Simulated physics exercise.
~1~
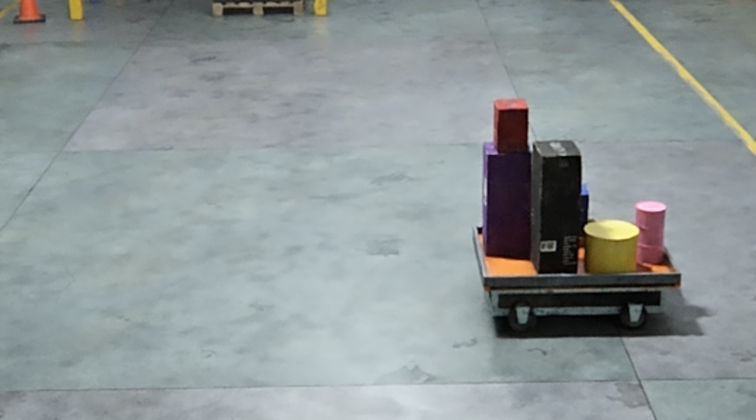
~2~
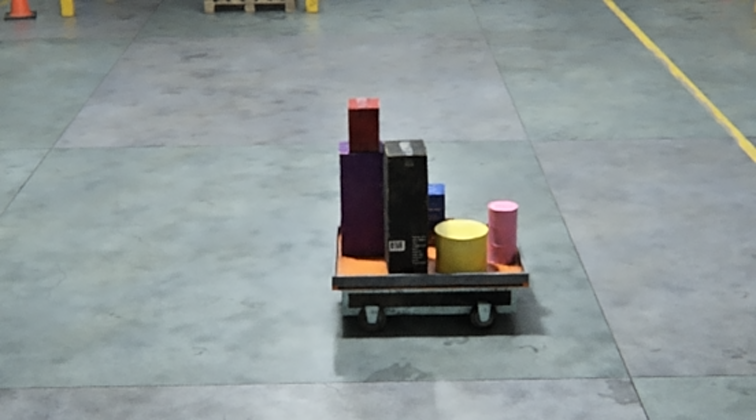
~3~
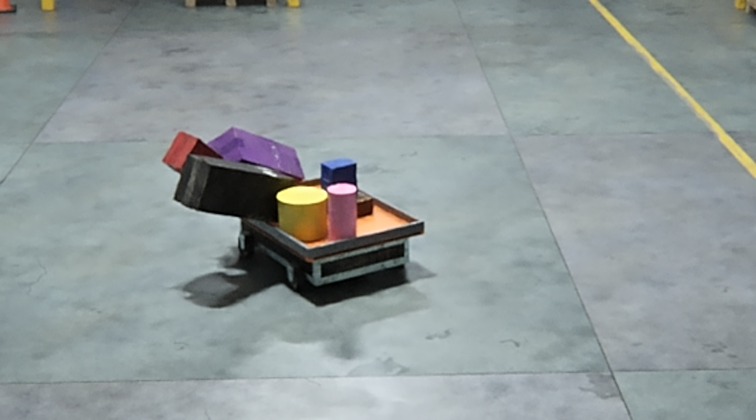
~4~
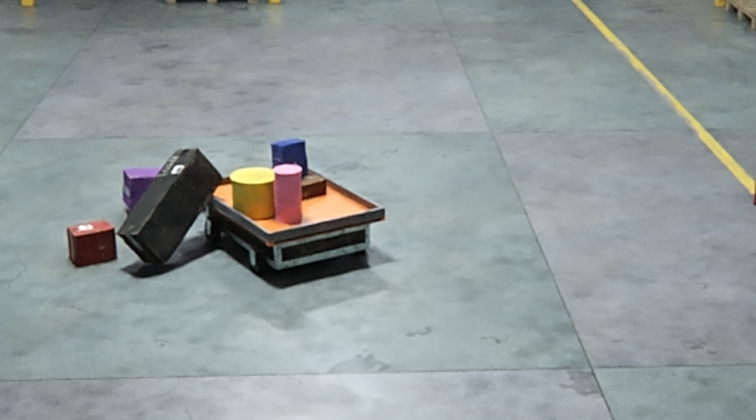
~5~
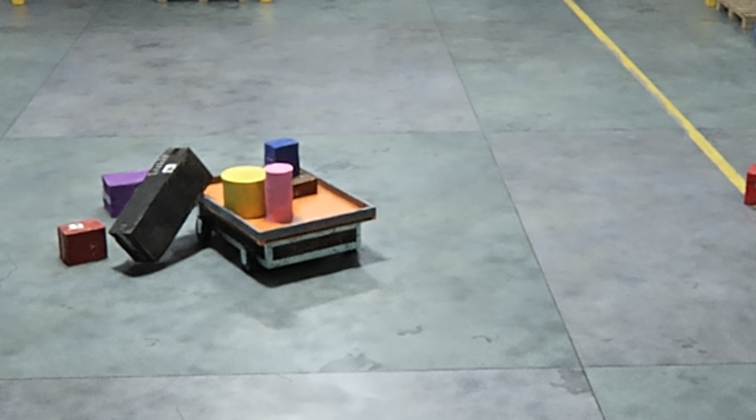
The footage shows a loaded cart rolling left across a warehouse floor and swinging round as the red, purple and black boxes topple off its left side. It ends stopped, the black box leaning against it, with the yellow pail, pink canister, blue box and brown parcel still aboard.
